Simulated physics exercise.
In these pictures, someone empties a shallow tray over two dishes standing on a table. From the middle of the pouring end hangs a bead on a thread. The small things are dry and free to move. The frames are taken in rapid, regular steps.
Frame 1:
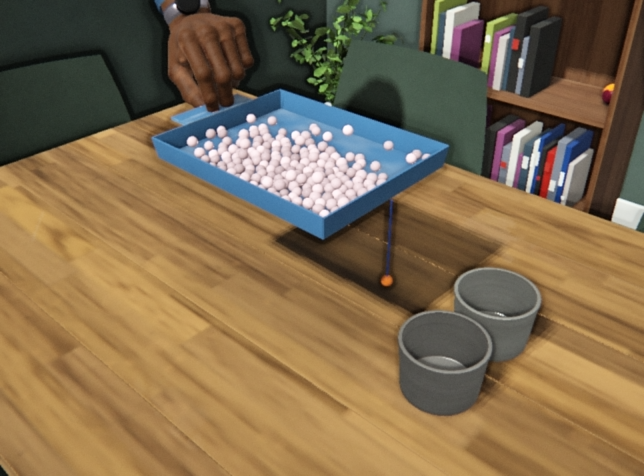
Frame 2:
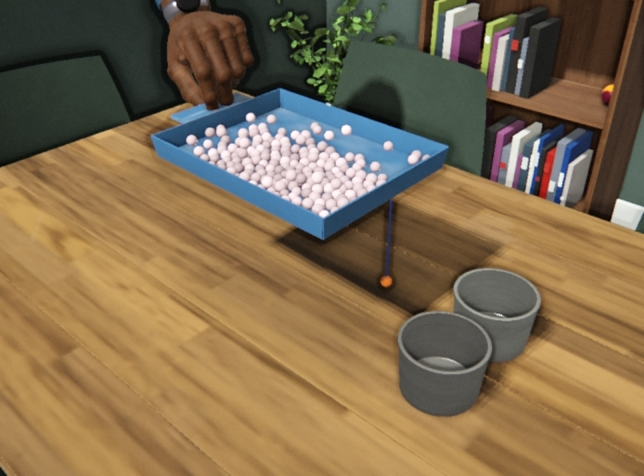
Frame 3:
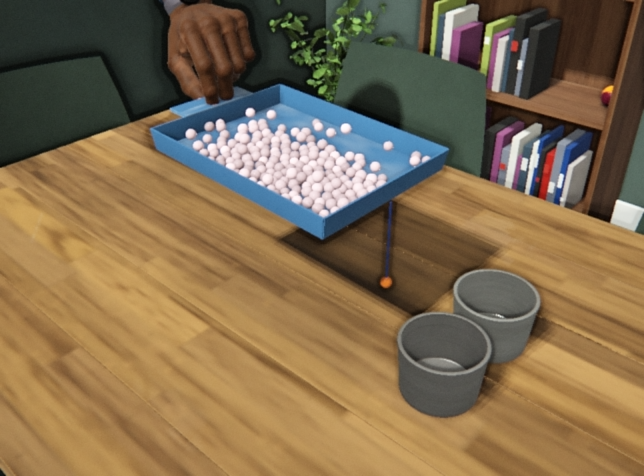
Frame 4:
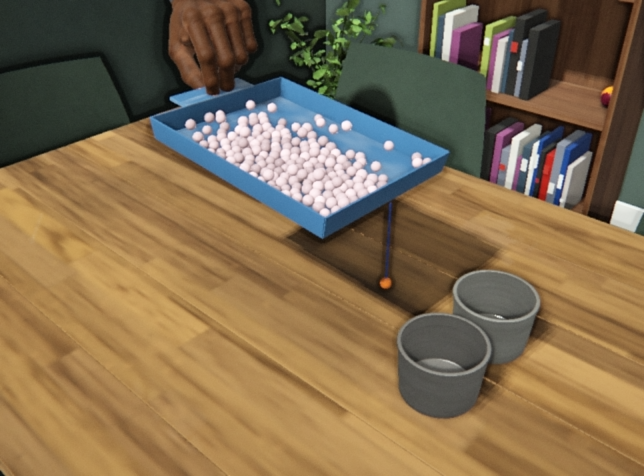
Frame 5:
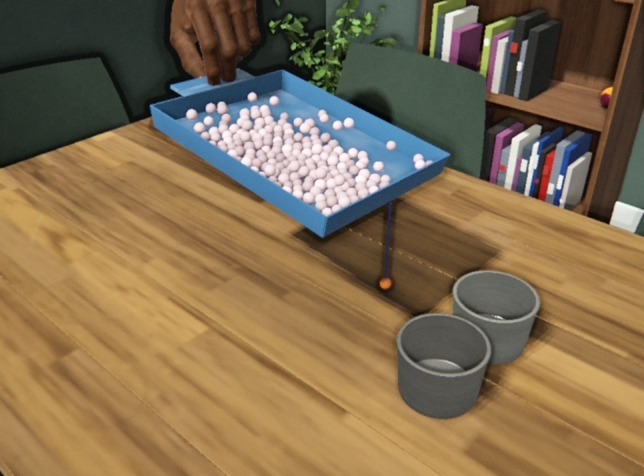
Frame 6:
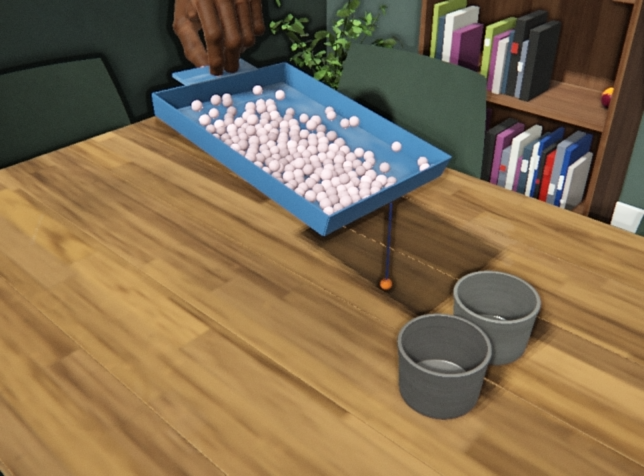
A dark-skinned hand slowly raises the back of a shallow blue tray above a wooden table, seen from above at an angle, with dark green chairs, a plant and a bookshelf behind. Small pale pink balls fill the tray, an orange bead hangs beneath its front end, and two grey dishes stand at right. The tray tilts slightly toward its right front corner, then some balls shift forward, while the camera stays still.
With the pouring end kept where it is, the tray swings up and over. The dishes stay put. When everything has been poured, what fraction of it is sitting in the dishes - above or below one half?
The greater share is going to end up outside the dishes.
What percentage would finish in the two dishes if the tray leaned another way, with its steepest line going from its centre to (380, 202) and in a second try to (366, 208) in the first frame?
50 % and 20 %, roughly.
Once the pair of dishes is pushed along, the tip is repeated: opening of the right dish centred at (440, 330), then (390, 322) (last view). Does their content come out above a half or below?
A minority, then a minority.
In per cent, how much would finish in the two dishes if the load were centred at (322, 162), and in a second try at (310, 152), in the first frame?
20 % and 30 %.
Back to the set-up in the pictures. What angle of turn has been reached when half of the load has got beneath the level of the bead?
Angle reached: About 85°.
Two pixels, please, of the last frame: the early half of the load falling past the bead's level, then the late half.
Close to (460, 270), then close to (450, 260).
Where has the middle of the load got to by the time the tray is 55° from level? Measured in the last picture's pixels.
The load is centred around (372, 141).
Shortly afterwards, tray tipped steeply; the whole lot on the tray.
Next, tray tipped right over; near a quarter on the tray; a little in the left dish; near a quarter in the right dish; near a third outside both; near a quarter in the air.
Some moments later, tray tipped past a quarter turn; a little in the left dish; near a quarter in the right dish; the bulk outside both.
In the end, tray tipped past a quarter turn; a little in the left dish; near a quarter in the right dish; the bulk outside both.
